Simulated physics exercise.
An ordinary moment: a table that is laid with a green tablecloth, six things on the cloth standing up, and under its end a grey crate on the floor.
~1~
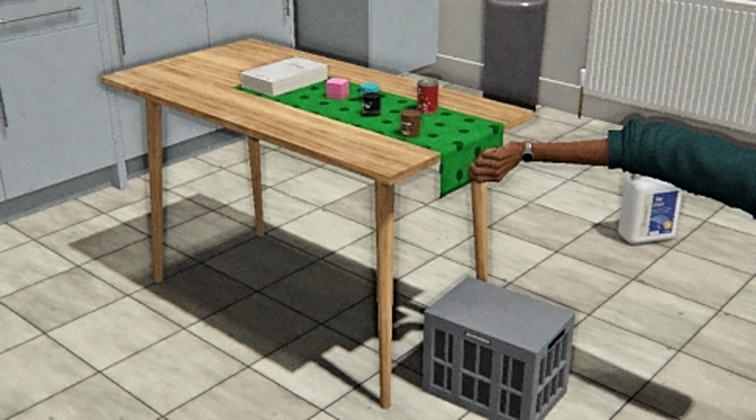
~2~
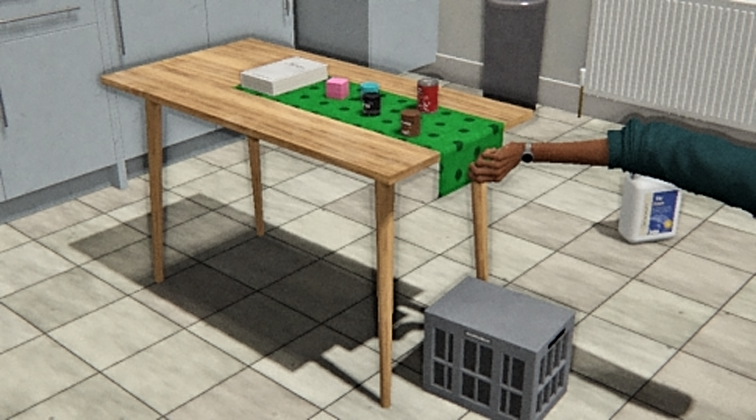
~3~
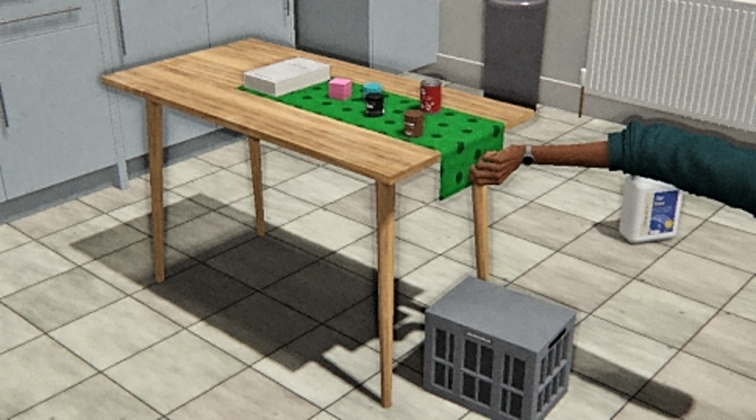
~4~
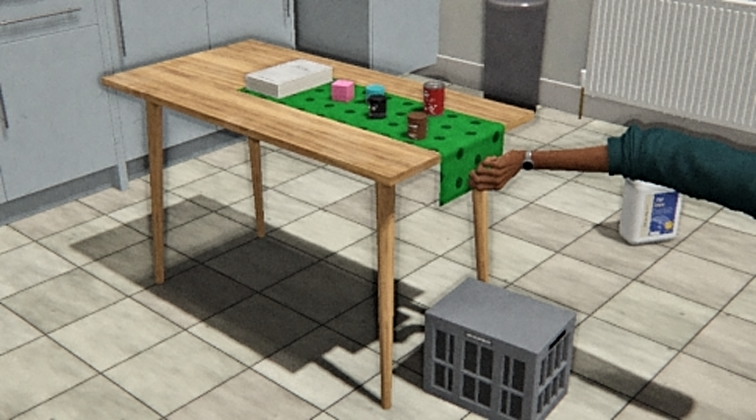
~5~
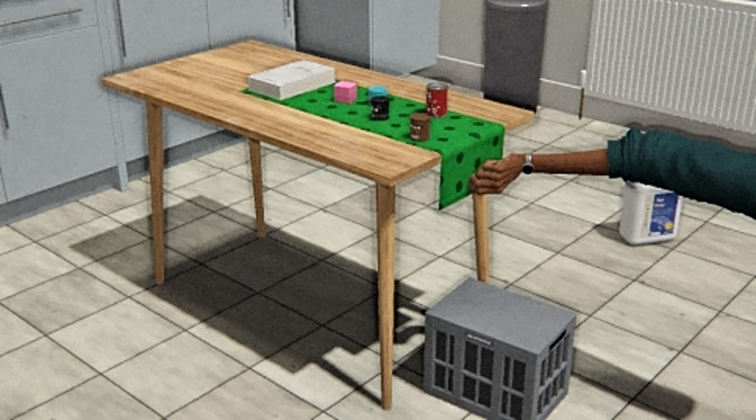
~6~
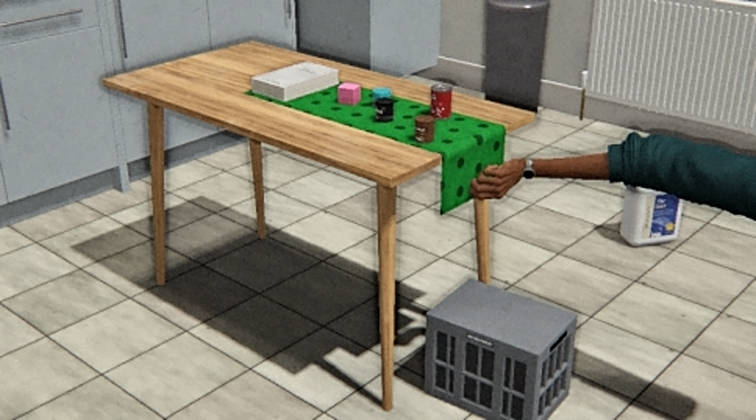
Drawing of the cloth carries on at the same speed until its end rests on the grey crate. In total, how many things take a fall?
Three in total.
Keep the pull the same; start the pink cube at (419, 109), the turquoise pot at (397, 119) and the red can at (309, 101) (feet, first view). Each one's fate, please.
Here's how it goes: The pink cube ends up down, the turquoise pot ends up down, and the red can makes it through.
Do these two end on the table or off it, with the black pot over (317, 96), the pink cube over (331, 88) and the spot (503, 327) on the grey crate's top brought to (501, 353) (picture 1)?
As for the black pot, it stays in place; as for the pink cube, it stays in place.
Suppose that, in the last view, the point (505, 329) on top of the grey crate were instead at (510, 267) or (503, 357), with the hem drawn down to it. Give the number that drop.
In that case 1 and 4.
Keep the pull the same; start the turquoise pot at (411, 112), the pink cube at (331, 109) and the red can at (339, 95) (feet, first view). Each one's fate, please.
The turquoise pot ends up off, the pink cube stays put, the red can stays put.
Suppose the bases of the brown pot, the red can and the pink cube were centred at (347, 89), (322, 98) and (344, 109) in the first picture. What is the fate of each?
Here's how it goes: The brown pot remains in place, the red can remains in place and the pink cube remains in place.
A little later, hem near (472, 274); brown pot and red can gone.
Next, hem on the crate; brown pot, red can and black pot gone.
When it is over, hem on the crate; brown pot, red can and black pot gone. The table loses three.
